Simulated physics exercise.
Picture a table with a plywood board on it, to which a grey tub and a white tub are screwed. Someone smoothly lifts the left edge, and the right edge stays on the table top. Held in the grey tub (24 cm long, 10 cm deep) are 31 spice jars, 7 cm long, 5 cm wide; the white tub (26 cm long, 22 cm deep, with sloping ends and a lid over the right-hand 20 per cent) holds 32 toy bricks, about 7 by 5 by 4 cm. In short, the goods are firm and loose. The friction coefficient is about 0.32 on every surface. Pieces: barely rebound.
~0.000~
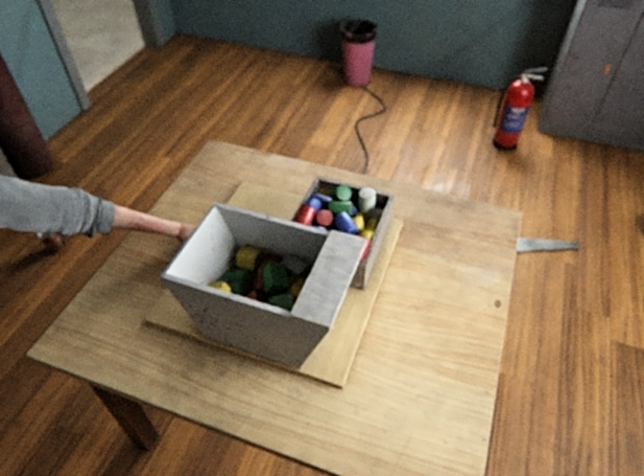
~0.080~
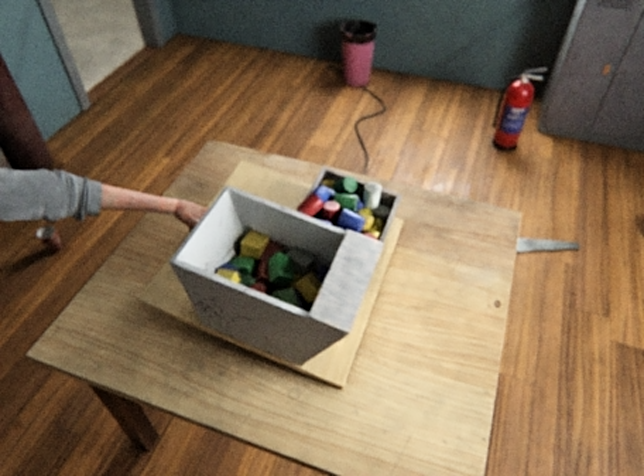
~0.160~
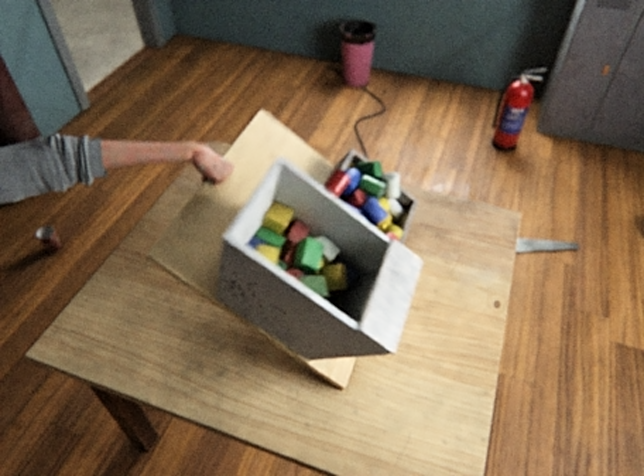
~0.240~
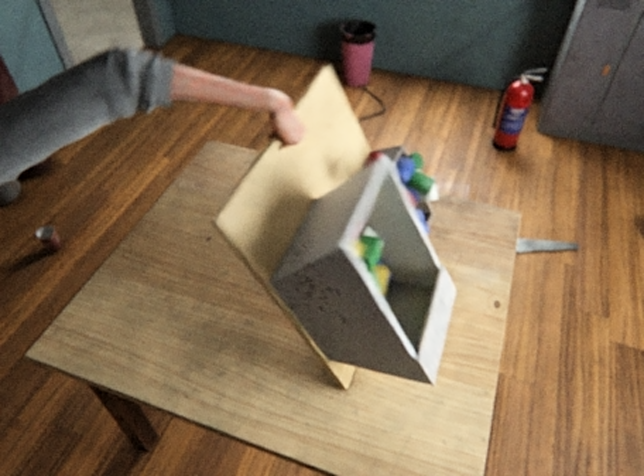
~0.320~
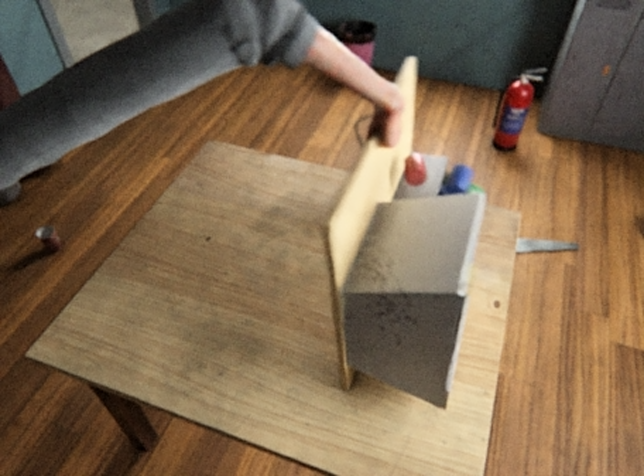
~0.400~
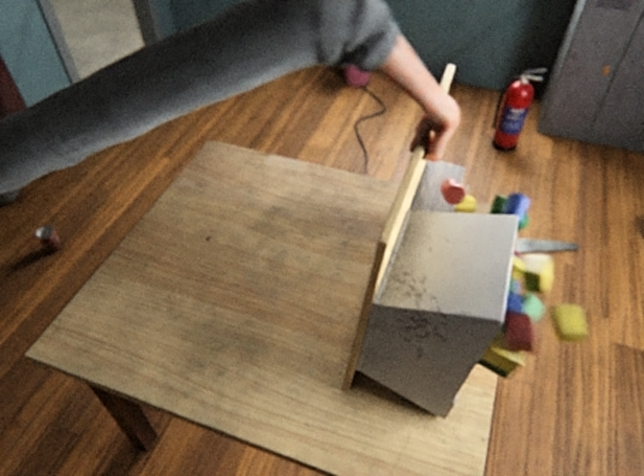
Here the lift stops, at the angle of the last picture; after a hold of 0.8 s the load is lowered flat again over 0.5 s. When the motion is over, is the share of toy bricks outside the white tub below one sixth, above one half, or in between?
I would predict the loss comes to beyond one half.
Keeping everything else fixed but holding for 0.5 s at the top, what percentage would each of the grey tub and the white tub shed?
In that case grey tub 100, white tub 80 per cent.
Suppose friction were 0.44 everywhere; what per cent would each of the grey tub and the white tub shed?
That would cost the grey tub 90 and the white tub 80 per cent of the load.
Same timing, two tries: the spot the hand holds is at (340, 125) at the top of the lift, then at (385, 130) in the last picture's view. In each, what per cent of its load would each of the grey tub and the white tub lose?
The grey tub would lose 80 per cent in the first try and 80 per cent in the second, the white tub 50 and then 60 per cent.
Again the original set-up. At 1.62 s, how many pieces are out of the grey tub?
The grey tub is at around 30.
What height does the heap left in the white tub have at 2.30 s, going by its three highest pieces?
7 centimetres high, more or less.
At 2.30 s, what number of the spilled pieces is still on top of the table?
Around 5 in all.
After 0.70 s, tilt 95°; the grey tub is down by 29 of 31 and the white tub is down by 24 of 32.
After 1.09 s, tilt 95°; the grey tub is down by 30 of 31 and the white tub is down by 24 of 32.
After 1.62 s, tilt 7°; the grey tub is down by 30 of 31 and the white tub is down by 24 of 32.
When it is over (at 2.30 s), the grey tub is down by 30 of 31 and the white tub is down by 24 of 32. Asked share, 24 of 32, 75 per cent.
